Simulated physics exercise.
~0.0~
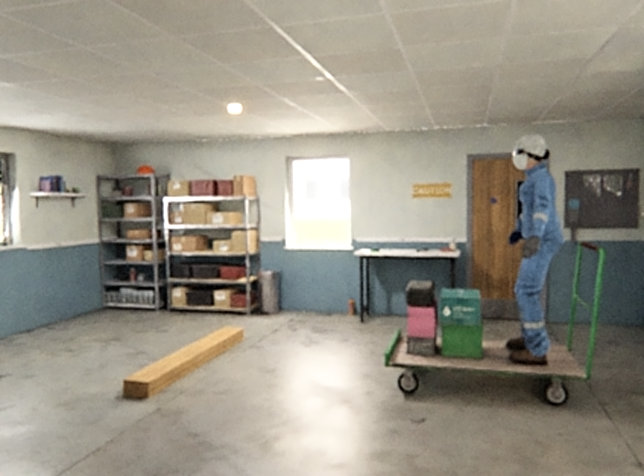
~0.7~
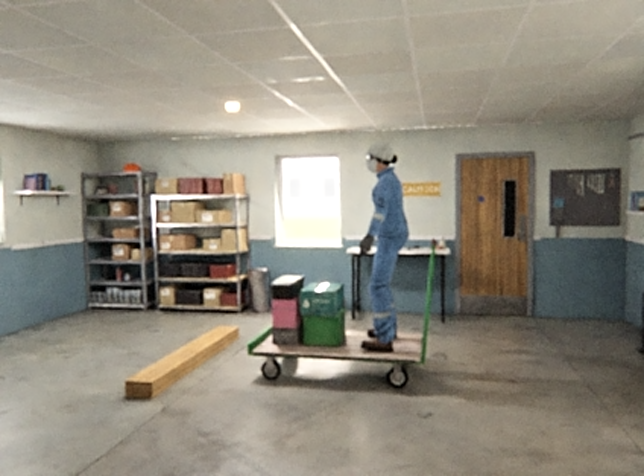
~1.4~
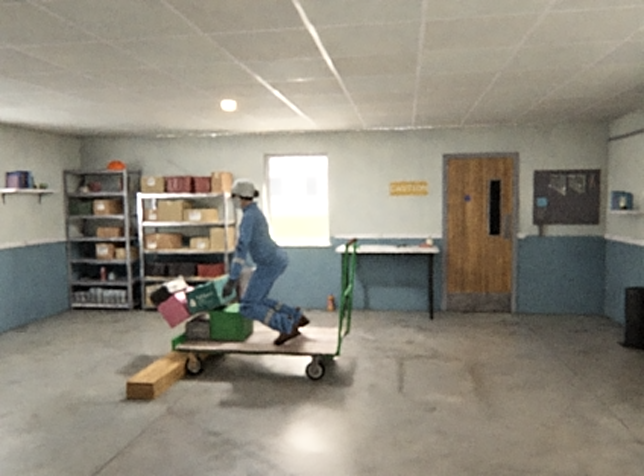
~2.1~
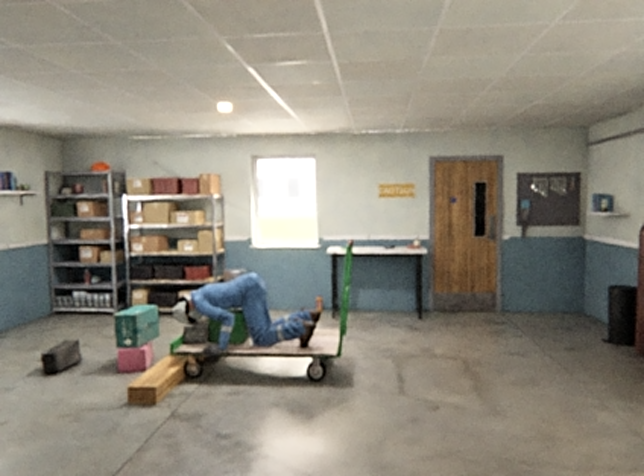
In a storeroom with blue and white walls, seen from the side by a slightly drifting camera, a figure in blue overalls and a pale cap stands on a flat cart with a green handle. Ahead of it are stacked black, pink and green pieces, and a wooden beam lies on the floor to the left. The cart rolls left and stops against the beam. The load tips forward as the figure pitches after it, knees bending. The black, pink and teal pieces end on the floor, while the figure lies slumped face down on the deck beside the green box.
